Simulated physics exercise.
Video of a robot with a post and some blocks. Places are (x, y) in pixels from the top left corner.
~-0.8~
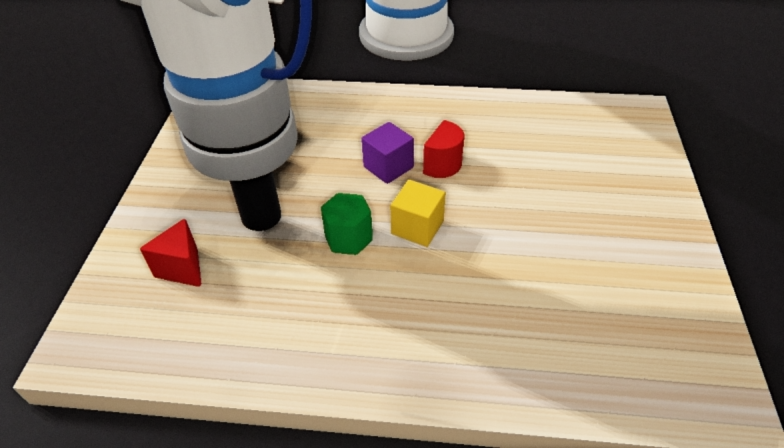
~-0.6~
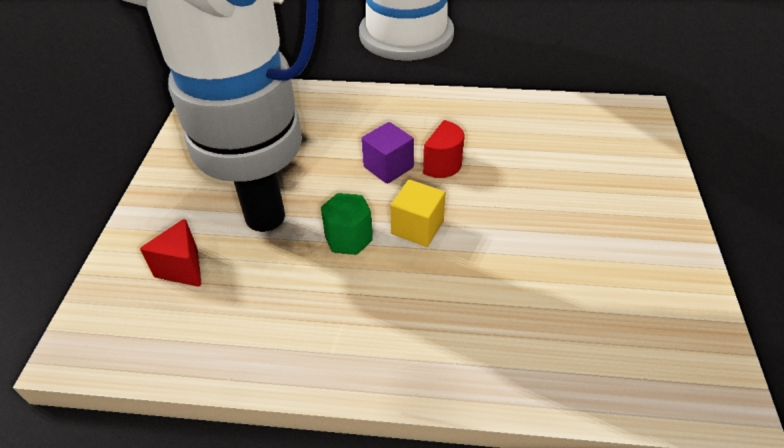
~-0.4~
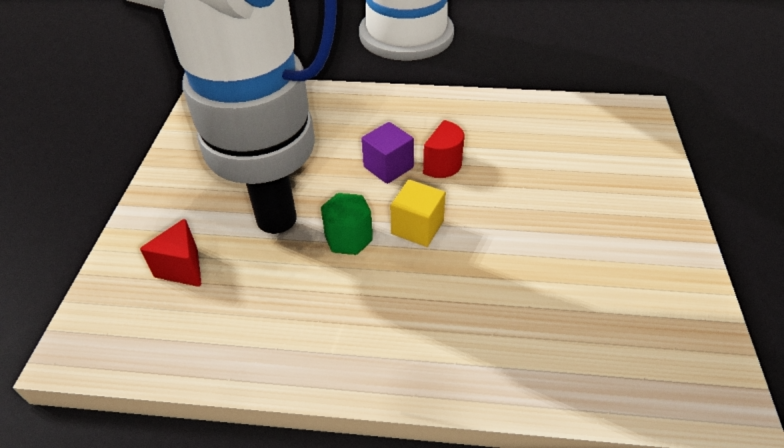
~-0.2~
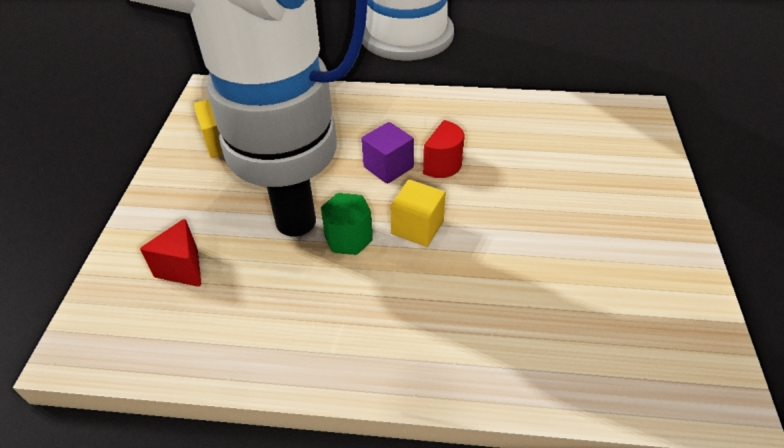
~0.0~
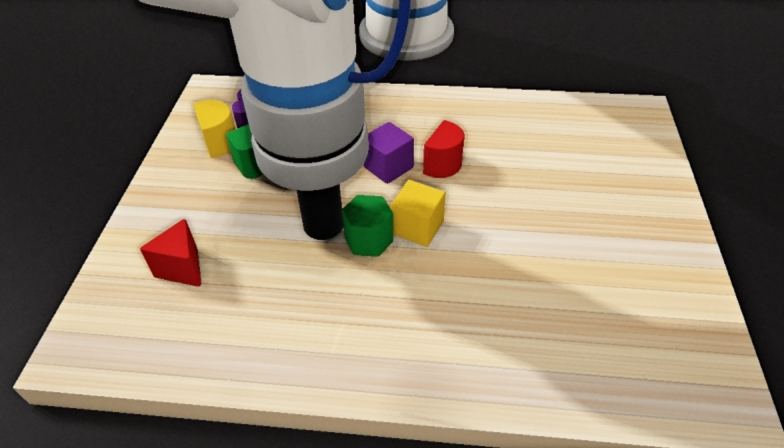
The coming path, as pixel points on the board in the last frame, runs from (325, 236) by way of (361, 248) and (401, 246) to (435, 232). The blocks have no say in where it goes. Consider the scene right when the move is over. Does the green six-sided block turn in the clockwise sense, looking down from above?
It seems so.
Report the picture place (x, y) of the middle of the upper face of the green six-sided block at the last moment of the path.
Most likely (473, 227).
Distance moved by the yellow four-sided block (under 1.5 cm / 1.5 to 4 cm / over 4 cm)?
The block shifts more than 4 cm.
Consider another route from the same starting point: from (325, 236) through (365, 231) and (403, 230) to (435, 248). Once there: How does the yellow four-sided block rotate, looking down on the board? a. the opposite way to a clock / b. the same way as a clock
My answer is option a.
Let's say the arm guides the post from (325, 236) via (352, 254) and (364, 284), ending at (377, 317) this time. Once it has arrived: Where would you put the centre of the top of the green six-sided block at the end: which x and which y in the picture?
So, by the moment the path ends, you'll find the top centre of the green six-sided block at (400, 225).
What follows on the original path. One third of the way, post at (362, 238); green six-sided block at (408, 220); yellow four-sided block at (444, 194), turned 40° anticlockwise.
Two thirds of the way, post at (401, 236); green six-sided block at (448, 224); yellow four-sided block at (461, 192), turned 90° anticlockwise.
At the end, post at (436, 221); green six-sided block at (473, 227), turned 40° clockwise; yellow four-sided block at (478, 186), turned 90° anticlockwise; red half-round block in place.
